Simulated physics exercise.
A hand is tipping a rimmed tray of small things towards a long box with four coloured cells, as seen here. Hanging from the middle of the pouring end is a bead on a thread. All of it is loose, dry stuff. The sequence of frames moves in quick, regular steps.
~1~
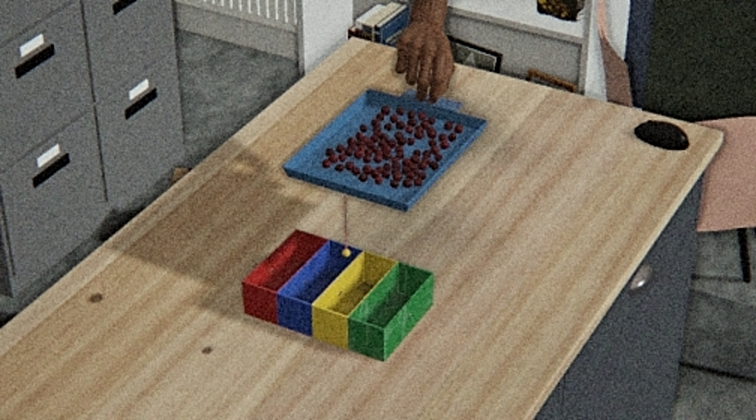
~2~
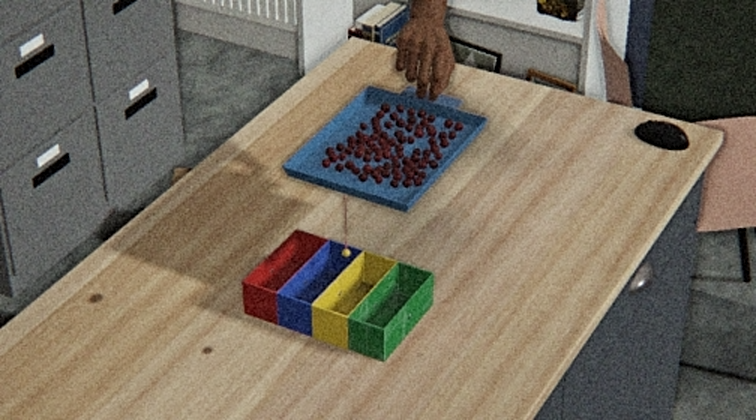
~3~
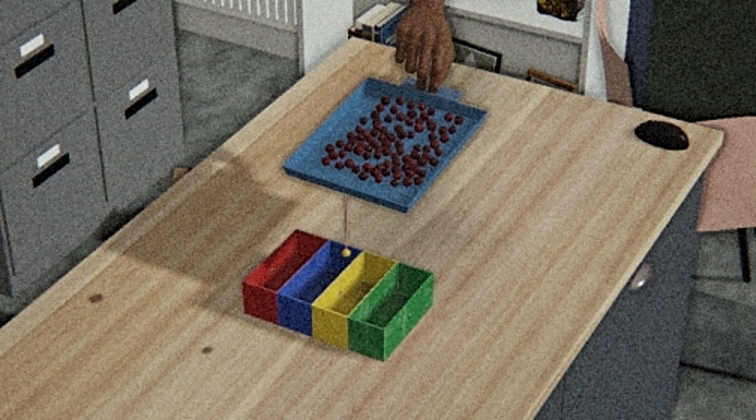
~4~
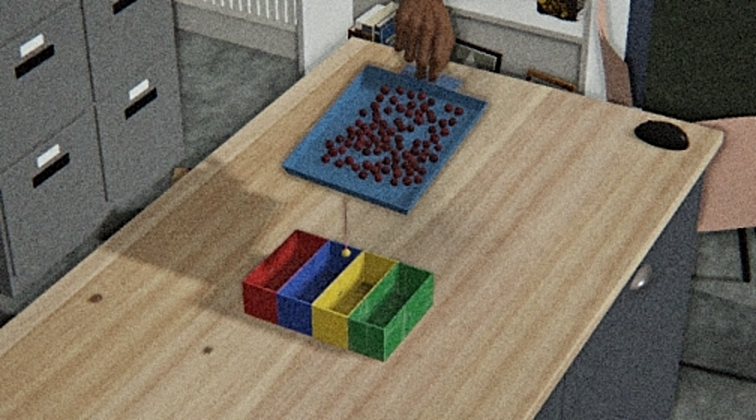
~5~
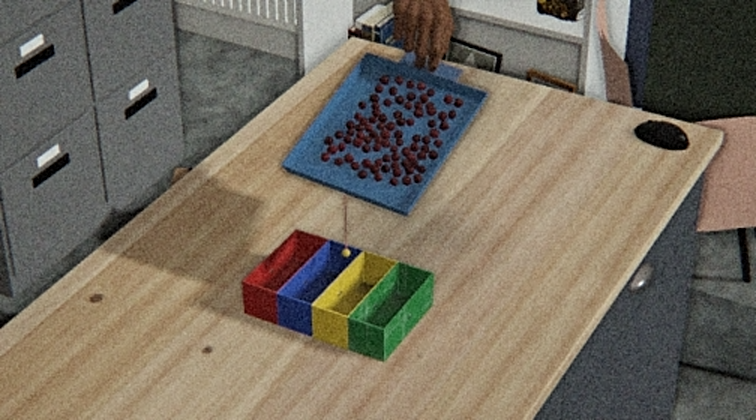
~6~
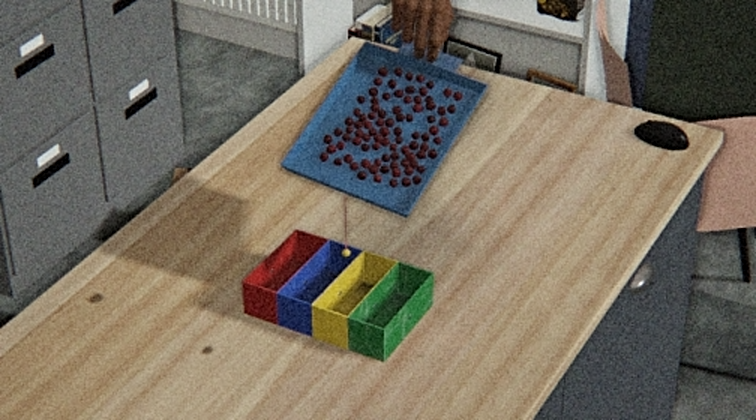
The clip opens on a blue tray of small dark red pieces lying level on a wooden desk, a hand at its far edge, behind a box with red, blue, yellow and green cells. The hand then gradually raises the far edge, tilting the tray toward the box, while the pieces stay spread across it.
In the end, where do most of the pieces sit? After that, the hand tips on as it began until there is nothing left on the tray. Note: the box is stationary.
Most sit in the green cell.
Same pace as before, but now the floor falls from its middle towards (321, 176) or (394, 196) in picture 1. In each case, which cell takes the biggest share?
The red cell, then that green cell.
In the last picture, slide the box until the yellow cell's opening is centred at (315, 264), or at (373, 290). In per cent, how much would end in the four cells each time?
You'd get near 30 percent first and near 90 percent next.
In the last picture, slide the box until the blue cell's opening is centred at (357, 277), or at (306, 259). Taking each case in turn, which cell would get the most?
Taking the two placings in order, you'd get the yellow cell and then green.
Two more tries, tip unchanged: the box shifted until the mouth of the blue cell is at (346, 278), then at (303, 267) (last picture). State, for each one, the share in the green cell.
20 and 30 %.
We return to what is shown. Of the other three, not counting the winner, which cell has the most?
That's the cell in yellow.
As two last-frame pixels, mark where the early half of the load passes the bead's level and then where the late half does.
The opening half passes (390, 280), the closing half (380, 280).
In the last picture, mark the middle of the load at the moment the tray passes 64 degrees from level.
Look around (381, 182) in the last picture.
Soon, tray tipped steeply; nearly all on the tray; a small part falling or outside the box.
A while on, tray tipped past a quarter turn; most on the tray; a small part in the green cell; a small part in the yellow cell; a stray few in the blue cell; a small part falling or outside the box.
Towards the end, tray tipped past a quarter turn; about half in the green cell; about a third in the yellow cell; a small part in the blue cell; a small part falling or outside the box.
Finally, tray tipped past a quarter turn; about half in the green cell; about a third in the yellow cell; a small part in the blue cell; none in the red cell; a small part outside the box.
